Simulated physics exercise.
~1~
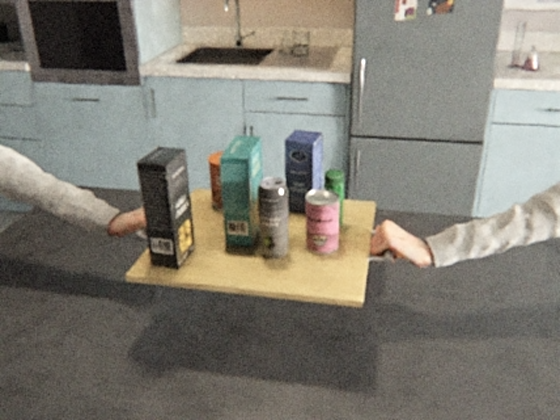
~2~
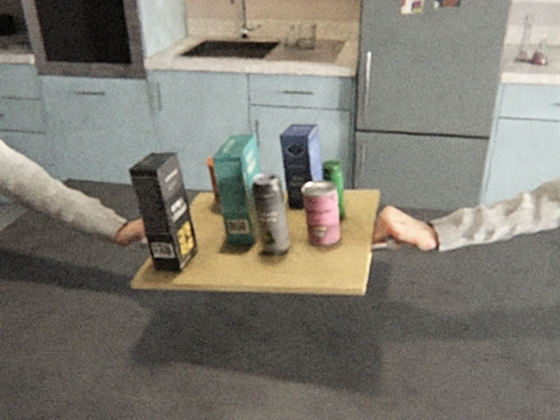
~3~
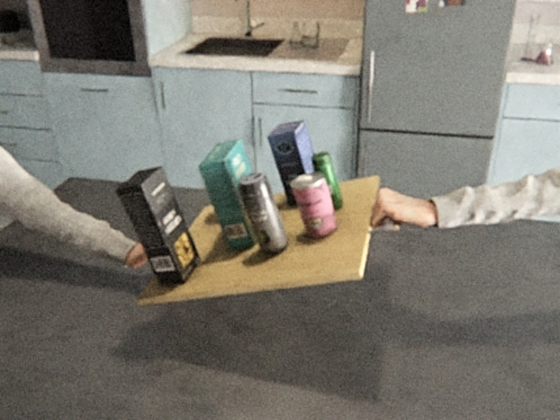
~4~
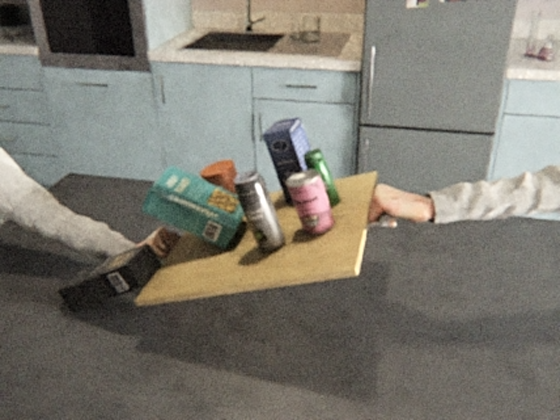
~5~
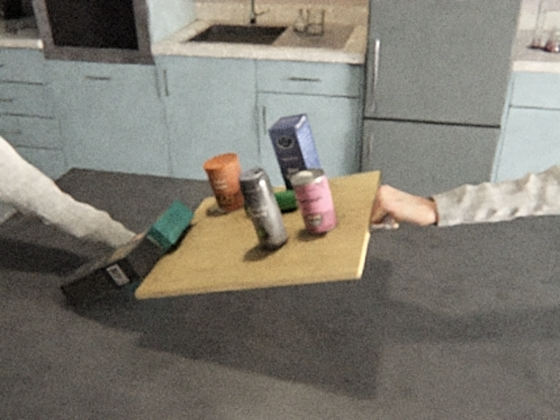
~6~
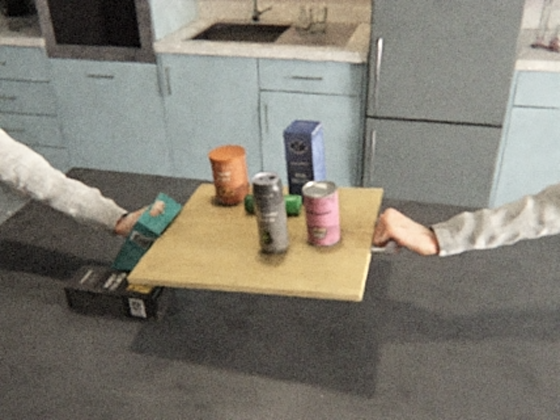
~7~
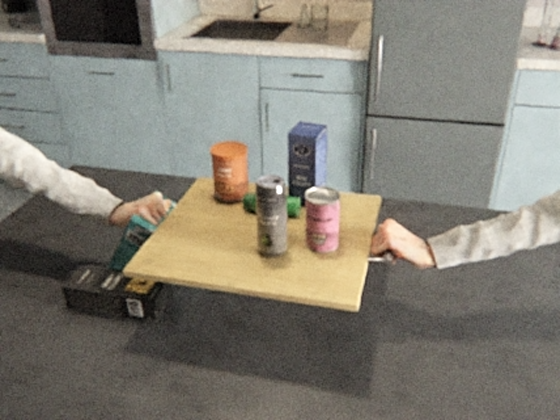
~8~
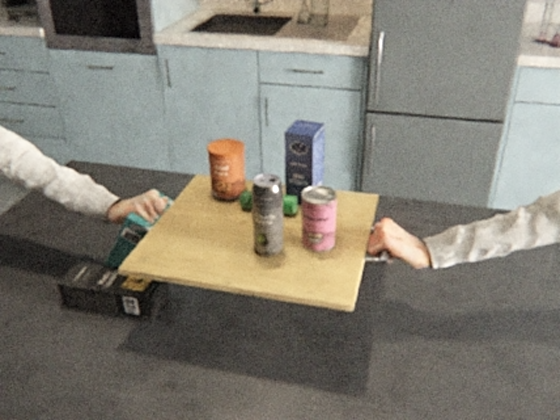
A tray tips left, dropping two packets and toppling a green shaker, before hands level it.
